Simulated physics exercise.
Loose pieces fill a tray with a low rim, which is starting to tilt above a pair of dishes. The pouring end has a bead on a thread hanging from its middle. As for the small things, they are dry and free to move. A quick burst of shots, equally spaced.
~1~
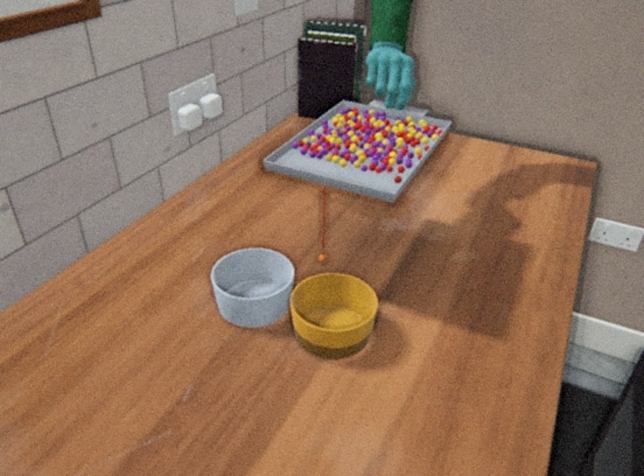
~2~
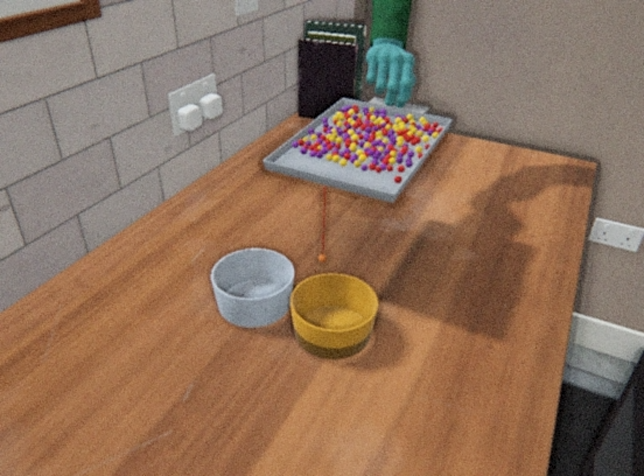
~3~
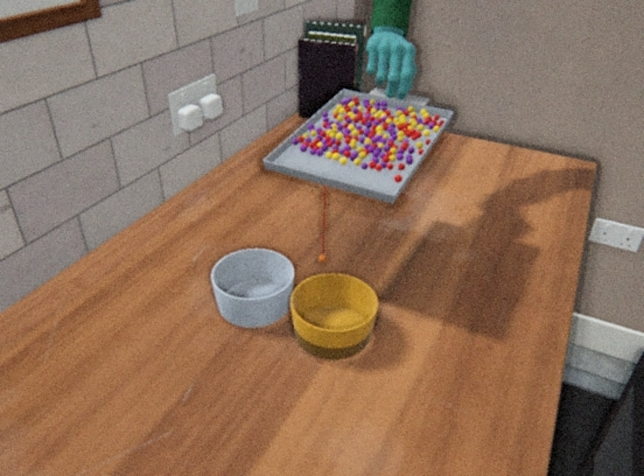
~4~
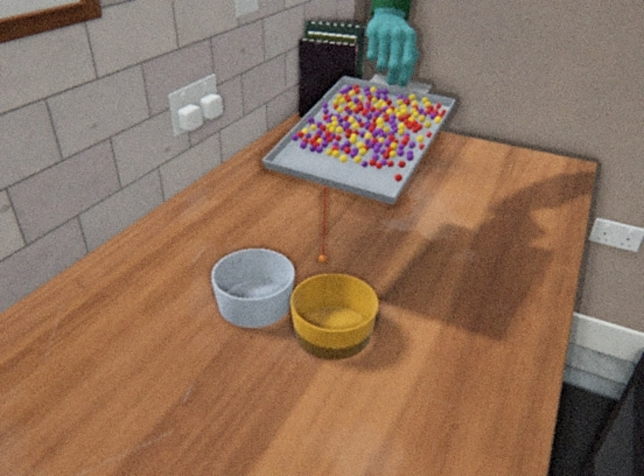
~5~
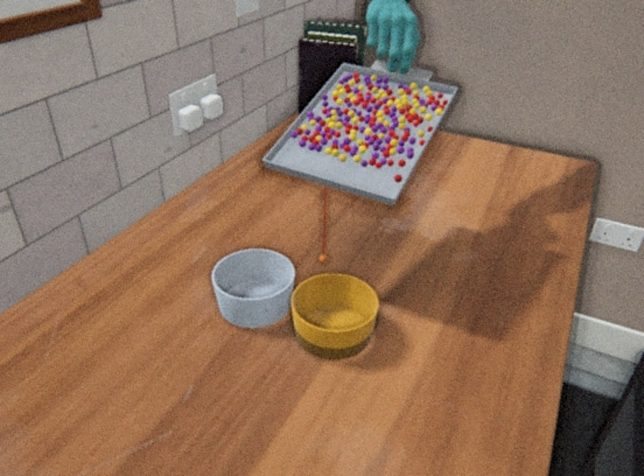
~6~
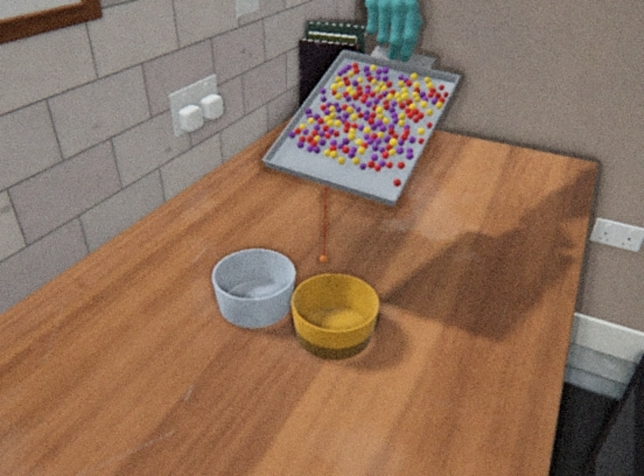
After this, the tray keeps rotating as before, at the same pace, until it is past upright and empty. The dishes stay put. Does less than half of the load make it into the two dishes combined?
The dishes collect the majority.
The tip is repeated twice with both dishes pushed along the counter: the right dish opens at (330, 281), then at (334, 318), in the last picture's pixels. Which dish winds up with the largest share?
Well, first the dish at right, then the dish at right.
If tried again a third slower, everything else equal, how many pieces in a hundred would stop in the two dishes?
Estimate: Some 80%.
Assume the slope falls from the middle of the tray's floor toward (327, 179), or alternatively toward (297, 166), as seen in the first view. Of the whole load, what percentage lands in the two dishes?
About 80 and 60 per cent.
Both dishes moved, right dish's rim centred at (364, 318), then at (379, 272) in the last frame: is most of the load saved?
Well, a majority share the first time and a minority share the next.
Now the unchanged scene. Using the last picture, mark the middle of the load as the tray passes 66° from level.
Its middle sits at about pixel (346, 186).
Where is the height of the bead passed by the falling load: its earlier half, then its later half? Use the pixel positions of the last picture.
First roughly (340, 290), then roughly (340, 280).
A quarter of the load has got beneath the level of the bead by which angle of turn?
70°.
Just after the last frame, tray tipped steeply; roughly two thirds on the tray; roughly a quarter in the right dish; just a few in the left dish; just a few outside both; about a tenth in the air.
A moment on, tray tipped past a quarter turn; just a few on the tray; roughly half in the right dish; about a tenth in the left dish; roughly a quarter outside both; roughly a quarter in the air.
Further on, tray tipped past a quarter turn; roughly two thirds in the right dish; about a tenth in the left dish; roughly a quarter outside both.
When it is over, tray tipped past a quarter turn; roughly two thirds in the right dish; about a tenth in the left dish; roughly a quarter outside both.
